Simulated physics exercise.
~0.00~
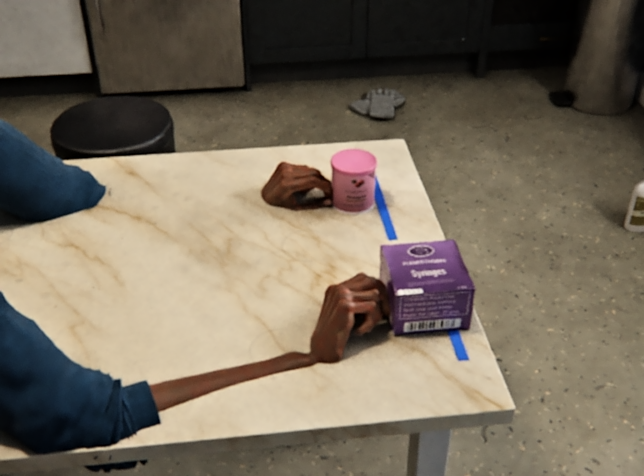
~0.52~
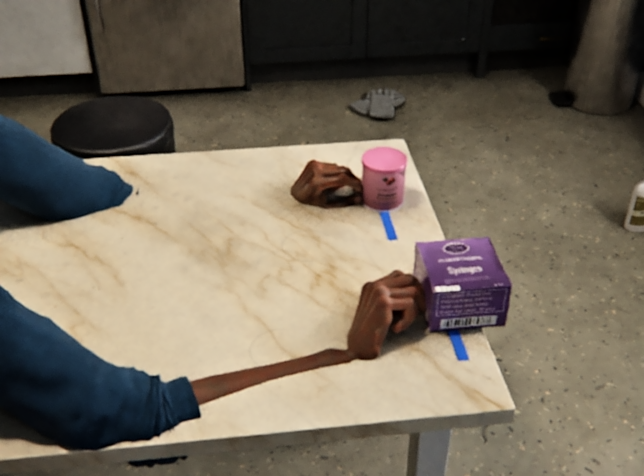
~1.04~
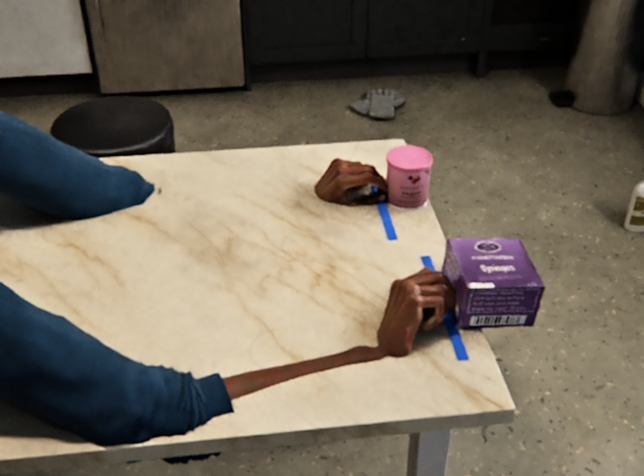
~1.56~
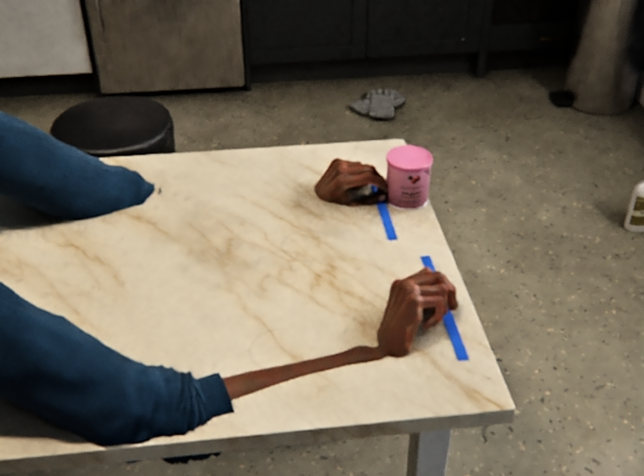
To begin with, two hands rest on a pale marbled table, the farther one behind a pink pot and the nearer one behind a purple box, with blue tape close to the table's end. Both hands push their items to the right, toward the edge. The pot slides past its tape and the box moves out over its own strip until it juts beyond the edge. The hands then stop. In the end, the purple box has dropped off the table and out of sight, while the pink pot still stands near the edge.
